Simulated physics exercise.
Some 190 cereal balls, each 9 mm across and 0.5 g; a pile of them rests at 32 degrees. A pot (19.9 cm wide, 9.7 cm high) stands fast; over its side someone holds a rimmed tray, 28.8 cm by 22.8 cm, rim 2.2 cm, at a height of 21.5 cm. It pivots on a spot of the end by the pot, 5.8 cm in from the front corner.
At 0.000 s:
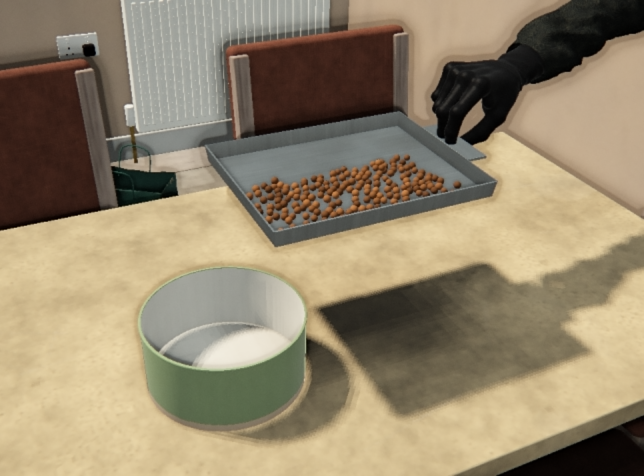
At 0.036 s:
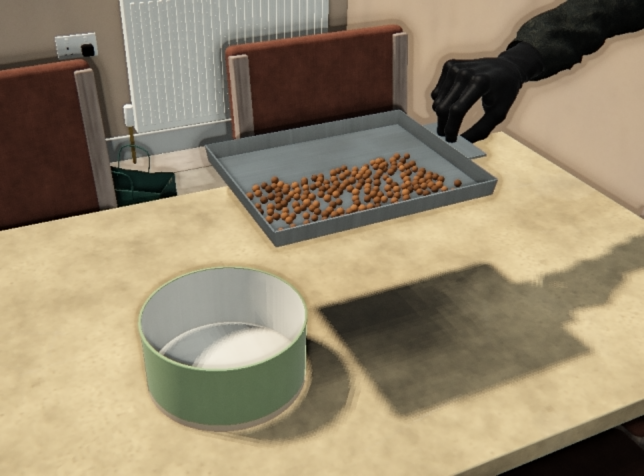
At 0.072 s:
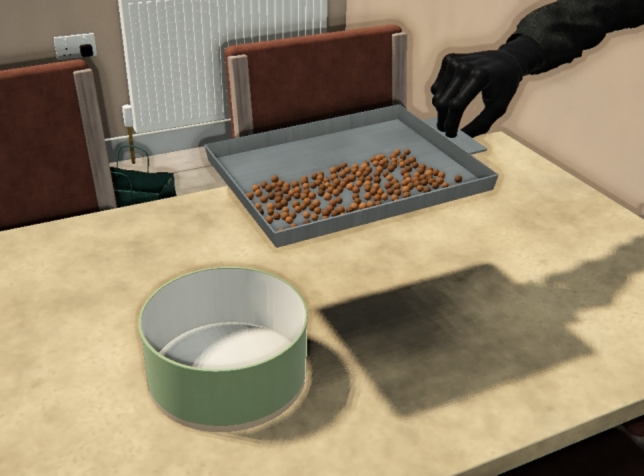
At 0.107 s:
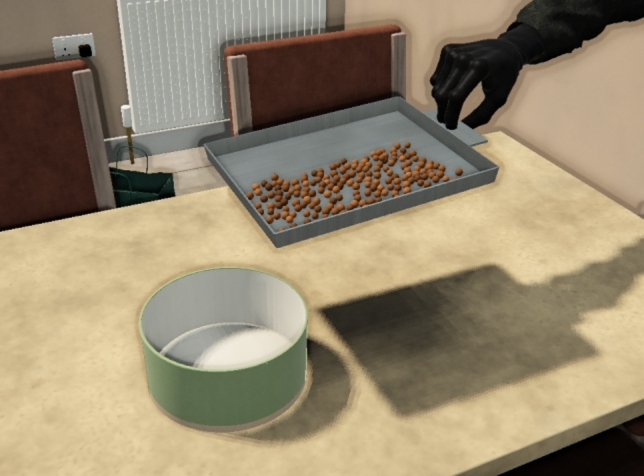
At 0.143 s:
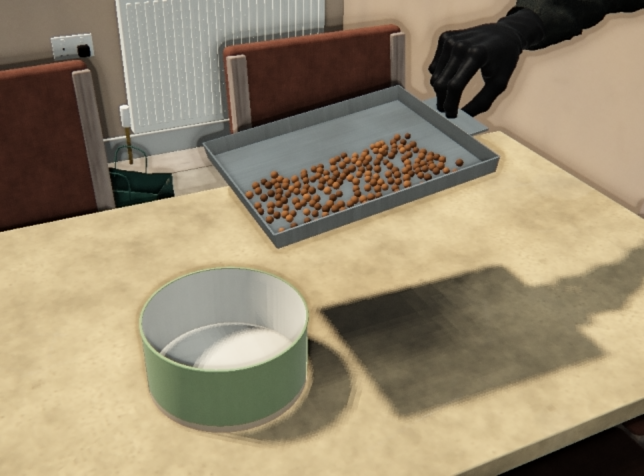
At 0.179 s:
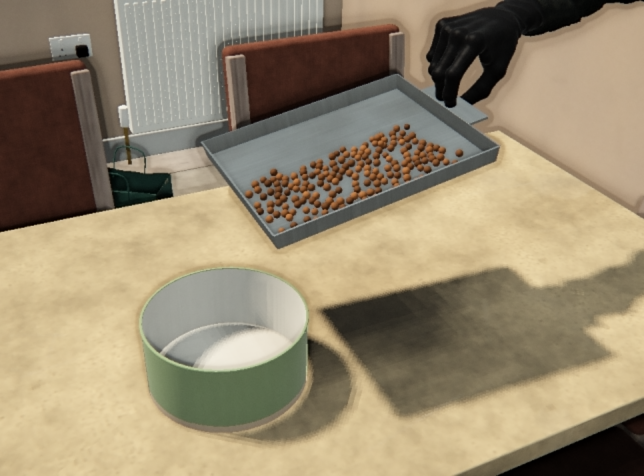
At a table, a black-gloved hand slightly tilts a gray tray of small brown balls.
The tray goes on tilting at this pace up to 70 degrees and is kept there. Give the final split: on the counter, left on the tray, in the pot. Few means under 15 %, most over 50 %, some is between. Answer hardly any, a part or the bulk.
Counter hardly any, tray the bulk, pot hardly any.
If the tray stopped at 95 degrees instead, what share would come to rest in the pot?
Then about 95 per cent.
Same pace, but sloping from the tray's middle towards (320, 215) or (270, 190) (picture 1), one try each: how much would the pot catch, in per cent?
About 5 and 5 per cent.
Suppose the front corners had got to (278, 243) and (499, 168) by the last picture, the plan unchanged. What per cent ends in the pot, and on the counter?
Pot 0, counter 5.
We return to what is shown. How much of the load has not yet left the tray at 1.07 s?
Roughly 95 per cent.
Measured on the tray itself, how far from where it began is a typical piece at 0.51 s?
Roughly 5 cm.
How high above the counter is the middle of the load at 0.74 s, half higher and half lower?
Some 26 cm.
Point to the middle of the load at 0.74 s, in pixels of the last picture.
Around (277, 186).
Then, at 0.51 s, tilt 39 degrees; the tray holds 100 %, the pot 0 %.
After 0.74 s, tilt 59 degrees; the tray holds 100 %, the pot 0 %.
Then, at 1.07 s, tilt 70 degrees; the tray holds 95 %, the pot 5 %.
In the end, at 1.9 s, counter 0 %, tray 95 %, pot 5 %.
